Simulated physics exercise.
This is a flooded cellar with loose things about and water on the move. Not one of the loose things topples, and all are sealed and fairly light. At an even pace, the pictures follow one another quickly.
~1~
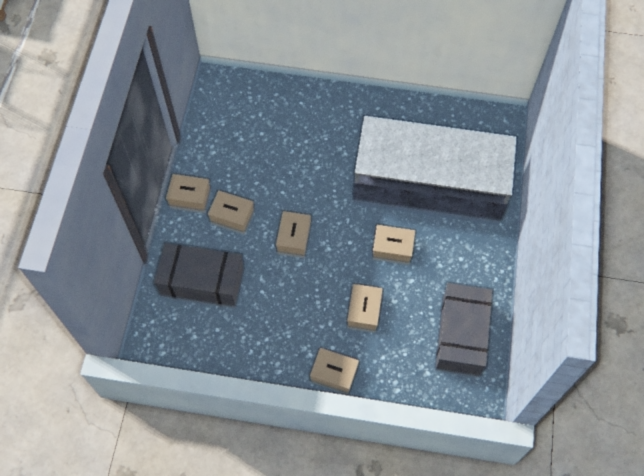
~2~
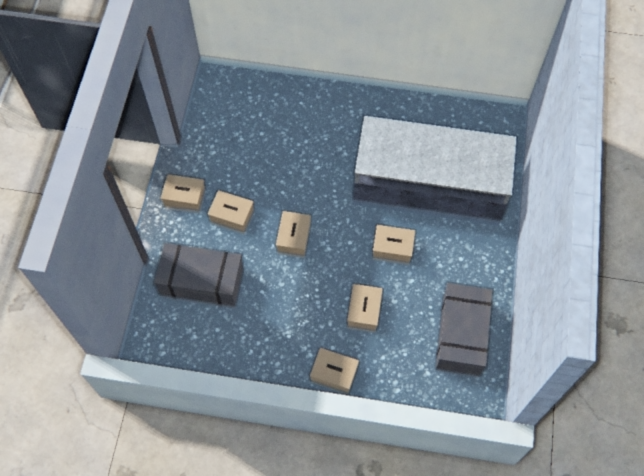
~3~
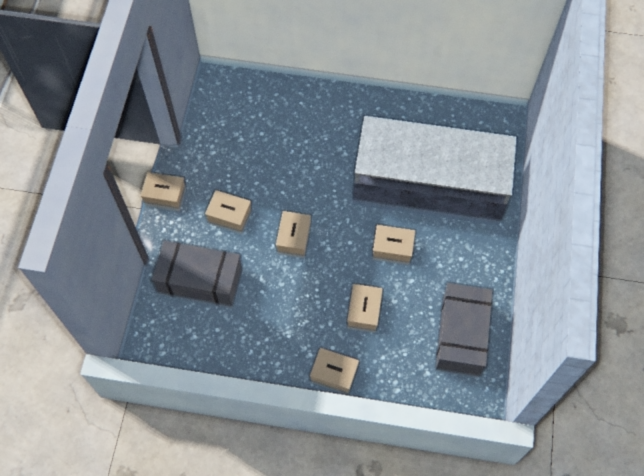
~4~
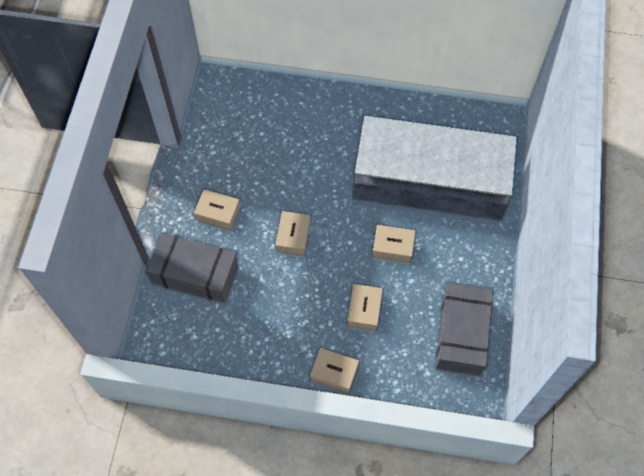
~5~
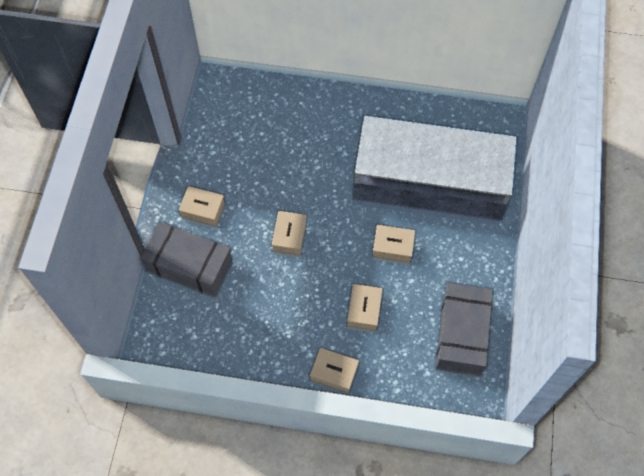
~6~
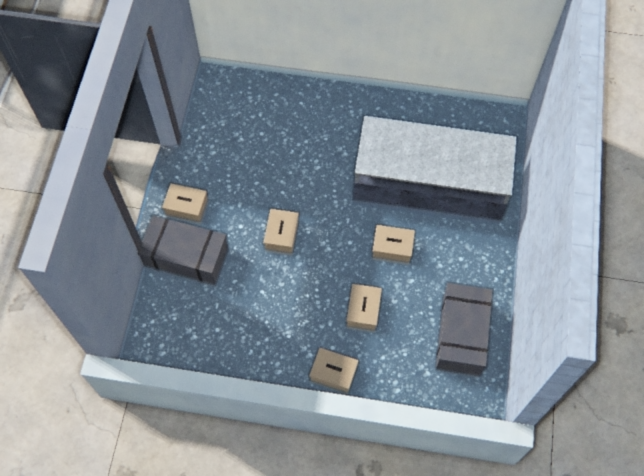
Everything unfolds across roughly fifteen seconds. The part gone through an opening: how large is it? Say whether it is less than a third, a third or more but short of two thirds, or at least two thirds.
It is a third or more but short of two thirds.
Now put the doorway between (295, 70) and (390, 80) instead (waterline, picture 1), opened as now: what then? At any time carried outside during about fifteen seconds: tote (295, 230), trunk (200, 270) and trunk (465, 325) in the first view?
Note - 1: Escaped; 2: Retained; 3: Retained.
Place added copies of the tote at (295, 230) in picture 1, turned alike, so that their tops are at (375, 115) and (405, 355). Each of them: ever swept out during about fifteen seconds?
Remains, remains.
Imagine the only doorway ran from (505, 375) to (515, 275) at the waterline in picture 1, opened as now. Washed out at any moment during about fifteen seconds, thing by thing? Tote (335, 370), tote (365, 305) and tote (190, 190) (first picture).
As listed: Yes, gone, inside.
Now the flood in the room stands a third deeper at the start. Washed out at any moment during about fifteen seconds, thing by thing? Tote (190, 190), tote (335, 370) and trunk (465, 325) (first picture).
As listed: Escaped, remained, remained.
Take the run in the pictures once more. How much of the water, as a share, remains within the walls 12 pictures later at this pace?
Around 74 in a hundred.
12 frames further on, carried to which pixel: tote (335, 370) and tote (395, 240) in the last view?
They end up close to (269, 357) and close to (320, 225).
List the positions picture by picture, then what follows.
In the first frame, a tote at (231, 208) floats; a trunk at (198, 269), afloat; 0 of 8 have shifted.
In the second frame, a tote at (231, 208) floats; a trunk at (198, 269), afloat; 1 of 8 have shifted.
In the third frame, a tote at (228, 208), afloat, close to its start; a trunk at (196, 267) floats; 1 of 8 have shifted.
In the fourth frame, a tote at (217, 206), afloat, close to its start; a trunk at (192, 262), afloat, close to its start; 3 of 8 have shifted.
In the fifth frame, a tote at (201, 203) floats, a stride from its start; a trunk at (185, 253) floats, close to its start; 3 of 8 have shifted.
In the sixth frame, a tote at (184, 199), afloat, a stride from its start; a trunk at (182, 244) floats, a stride from its start; 4 of 8 have shifted.
A moment on, 2 of 8 are out; 5 afloat.
Next, 4 of 8 are out; 4 afloat.
Later, 4 of 8 are out; 1 afloat.
In the end, 4 of 8 are out; 0 afloat.
